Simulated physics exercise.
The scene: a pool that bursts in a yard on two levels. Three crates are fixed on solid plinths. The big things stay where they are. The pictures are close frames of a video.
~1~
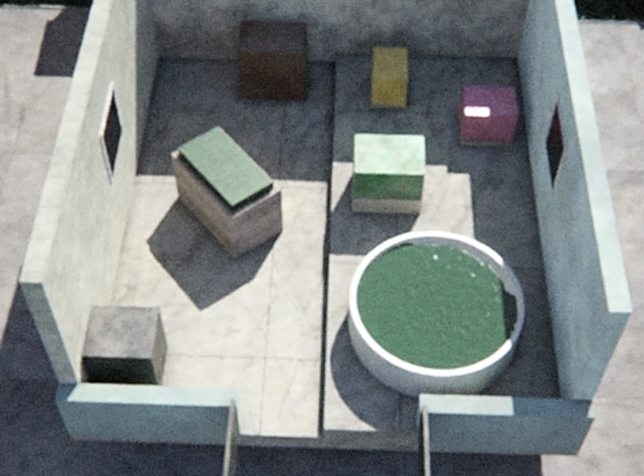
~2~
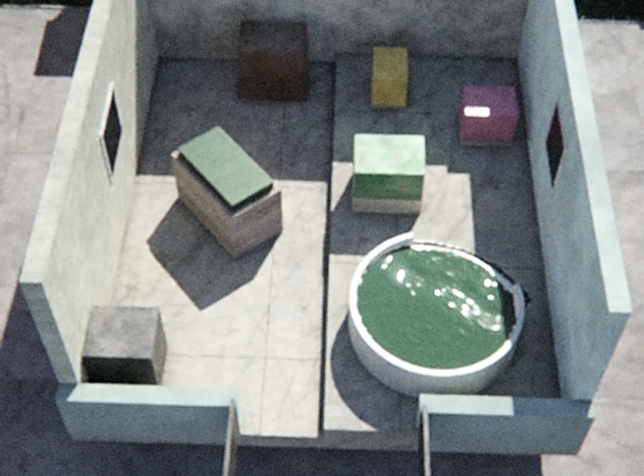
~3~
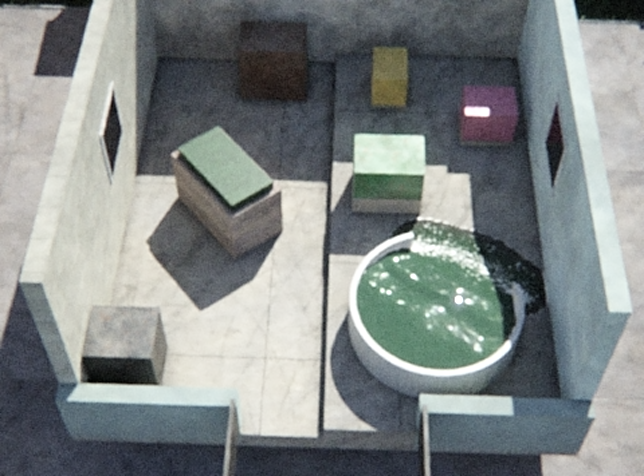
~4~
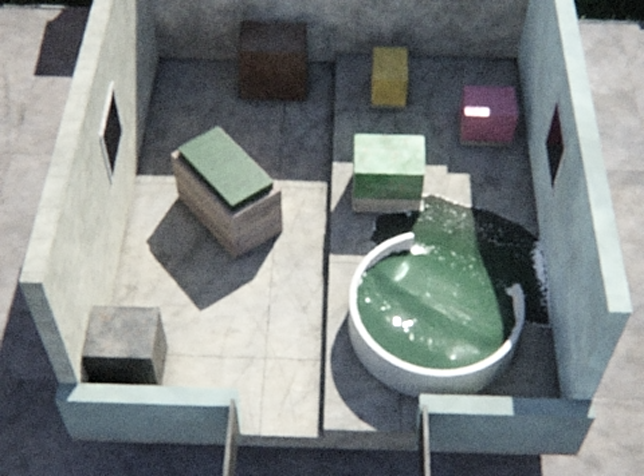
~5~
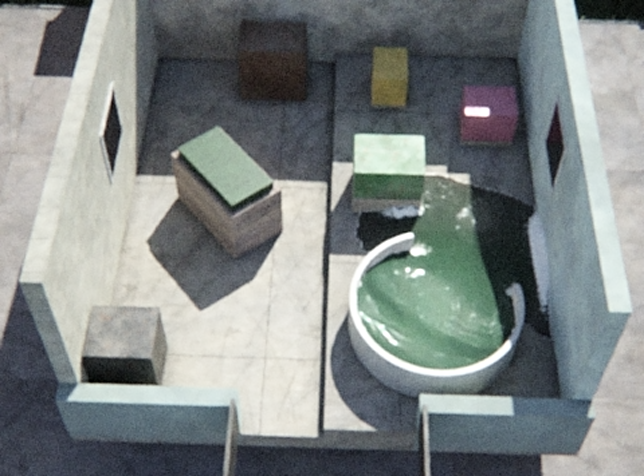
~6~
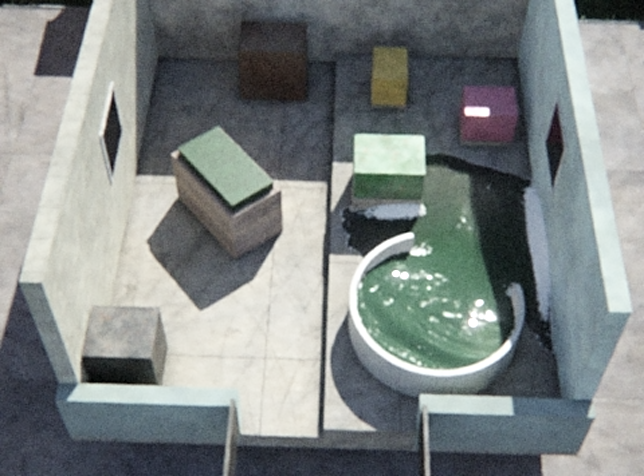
In a small walled yard, green water bursts through the far side of a round white pool and spreads across the paving.
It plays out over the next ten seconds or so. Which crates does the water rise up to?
One by one: The yellow crate is soaked; the green crate keeps dry; the pink crate is soaked.
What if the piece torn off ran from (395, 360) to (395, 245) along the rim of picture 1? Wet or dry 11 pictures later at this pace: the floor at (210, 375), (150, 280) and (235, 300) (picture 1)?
In turn: Awash, awash, covered.
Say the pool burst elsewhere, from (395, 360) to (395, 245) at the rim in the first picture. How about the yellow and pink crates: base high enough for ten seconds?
The yellow one is spared, the pink one remains dry.
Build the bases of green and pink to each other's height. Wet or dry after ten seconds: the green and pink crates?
In short: The green crate ends up wet, the pink crate is wetted.
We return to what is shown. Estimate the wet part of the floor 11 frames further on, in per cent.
Near 35 in a hundred.
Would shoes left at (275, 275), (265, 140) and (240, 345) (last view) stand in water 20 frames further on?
One after the other: Awash, under water, dry.
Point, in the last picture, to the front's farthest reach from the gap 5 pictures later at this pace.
Close to (517, 74).
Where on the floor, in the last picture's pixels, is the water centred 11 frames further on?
I would point to (463, 235).
A moment on, water covers 25 % of the floor; the yellow crate not reached, the green crate water round its plinth, the pink crate water round its plinth.
Next, water covers 35 % of the floor; the yellow crate water round its plinth, the green crate water round its plinth, the pink crate water round its plinth.
Then, water covers 50 % of the floor; the yellow crate water round its plinth, the green crate water round its plinth, the pink crate water round its plinth.
Later, water covers 75 % of the floor; the yellow crate water round its plinth, the green crate water round its plinth, the pink crate water round its plinth.
In the end, water covers 95 % of the floor; the yellow crate was topped, the green crate stayed above the water, the pink crate was topped.
